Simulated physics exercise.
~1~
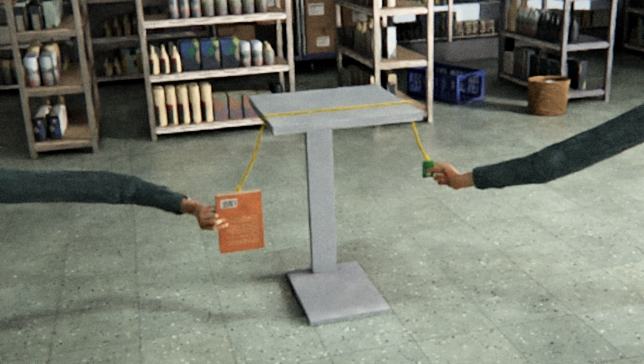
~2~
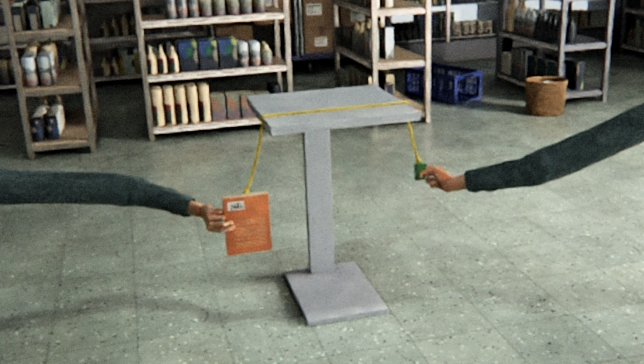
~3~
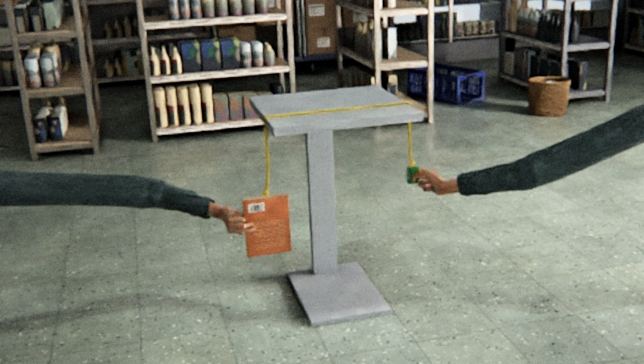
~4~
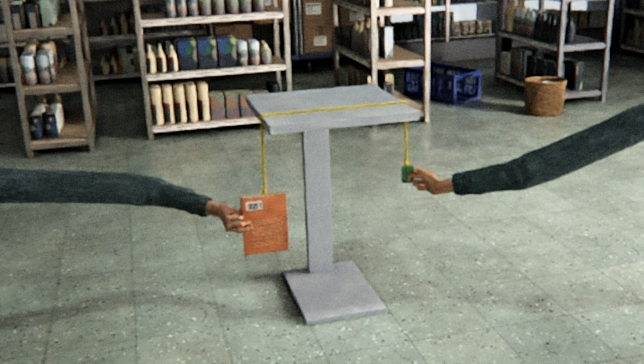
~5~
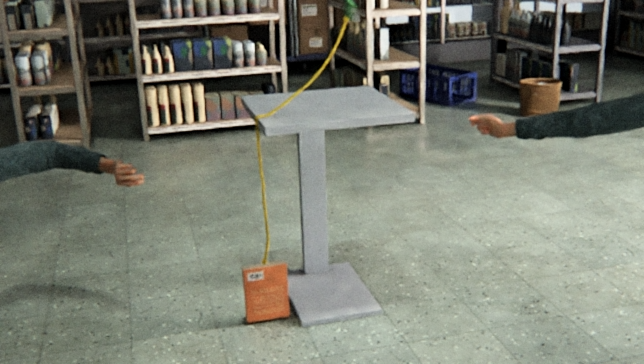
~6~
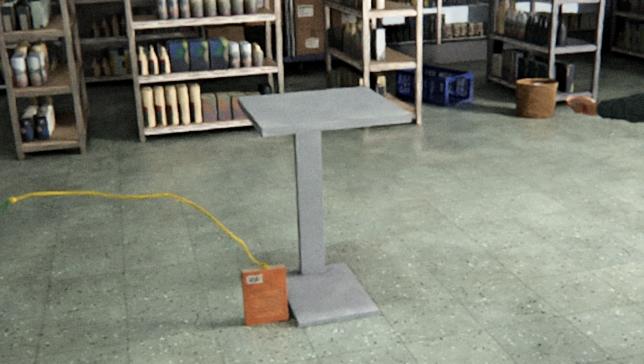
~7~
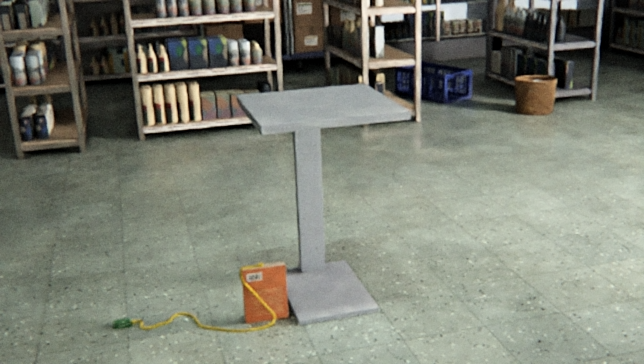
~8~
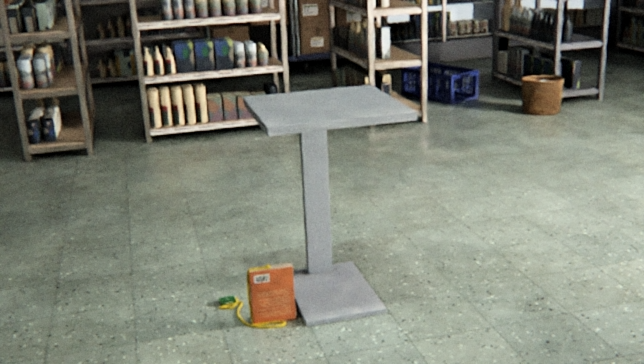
Orange book on a yellow cord dropping left of a small grey table after hands let go, pulling the small green object over.
